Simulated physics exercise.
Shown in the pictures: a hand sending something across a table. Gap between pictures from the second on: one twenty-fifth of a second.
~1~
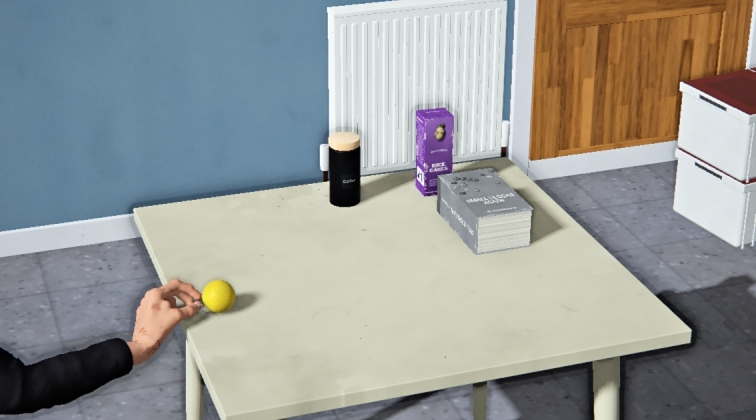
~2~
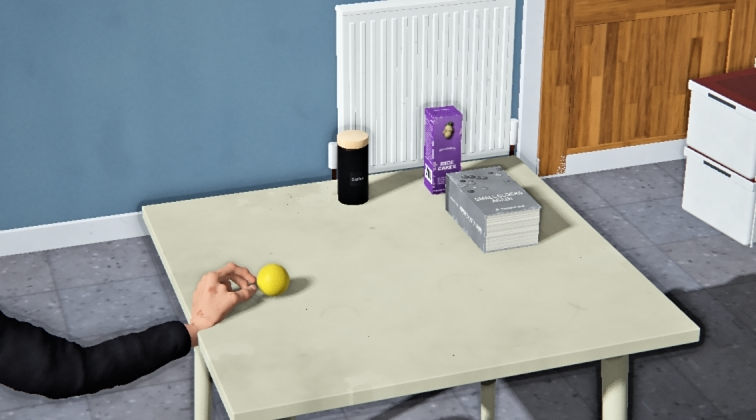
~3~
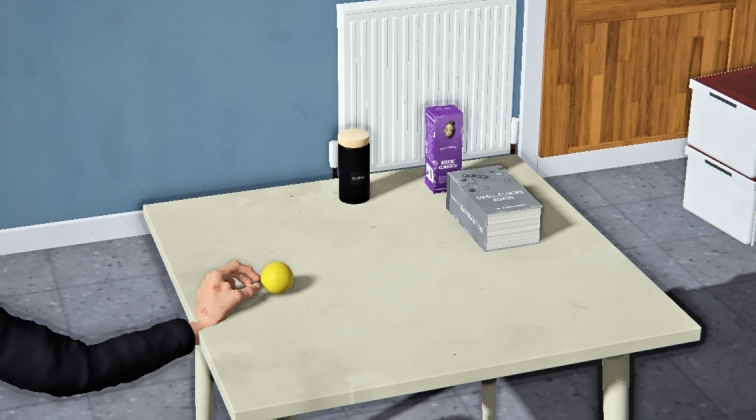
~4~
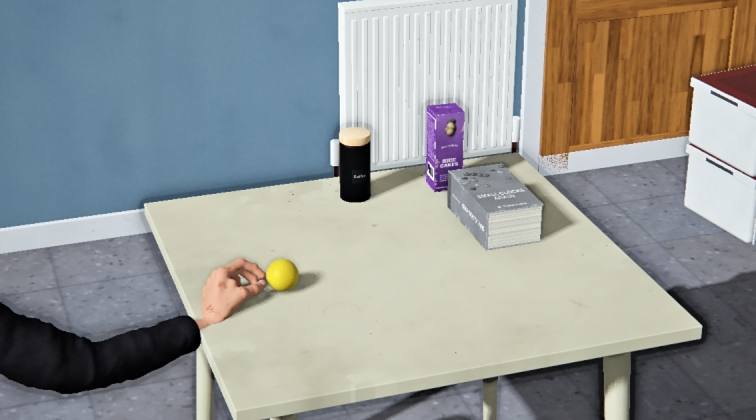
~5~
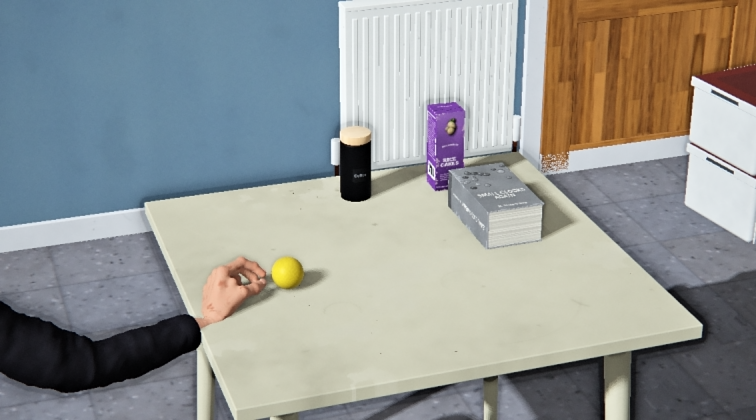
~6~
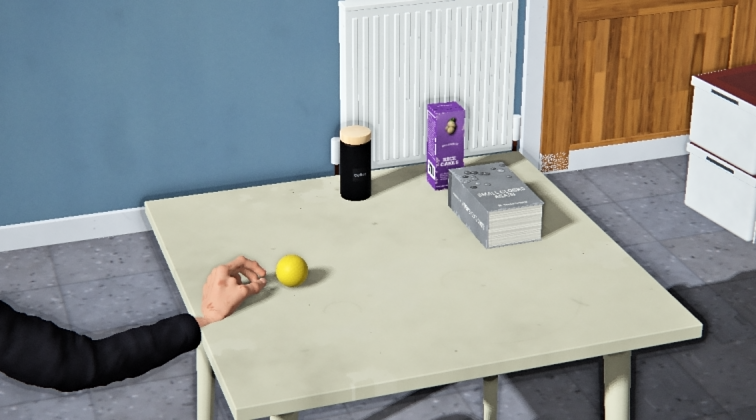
In a room with a blue wall, white radiator and wooden door, a pale table is seen from above at an angle. A black container with a light lid, a purple box and a thick grey book stand toward the back, while a dark-sleeved hand holds a yellow lemon at the left. The hand moves it rightward as the view shifts slightly, then stays behind while the lemon rolls a little away.
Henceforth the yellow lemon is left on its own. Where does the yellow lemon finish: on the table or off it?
On the table.
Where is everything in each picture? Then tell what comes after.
Under the hand; yellow lemon (219, 296), in the first picture.
Under the hand; yellow lemon (274, 280), in the second picture.
Under the hand; yellow lemon (277, 278), in the third picture.
Yellow lemon (283, 275), in the fourth picture.
Yellow lemon (288, 273), in the fifth picture.
Yellow lemon (292, 271) rolled a little, in the sixth picture.
Then, 0.20 s after the last picture, yellow lemon rolled about its own width near (314, 264).
Then, 0.50 s after the last picture, yellow lemon rolled well along near (340, 256).
Then, 0.90 s after the last picture, yellow lemon rolled well along near (367, 248).
Then, 1.40 s after the last picture, yellow lemon rolled well along near (388, 241).
At rest, moved from the start, yellow lemon. Seen from the same camera at the end, yellow lemon near (395, 239).
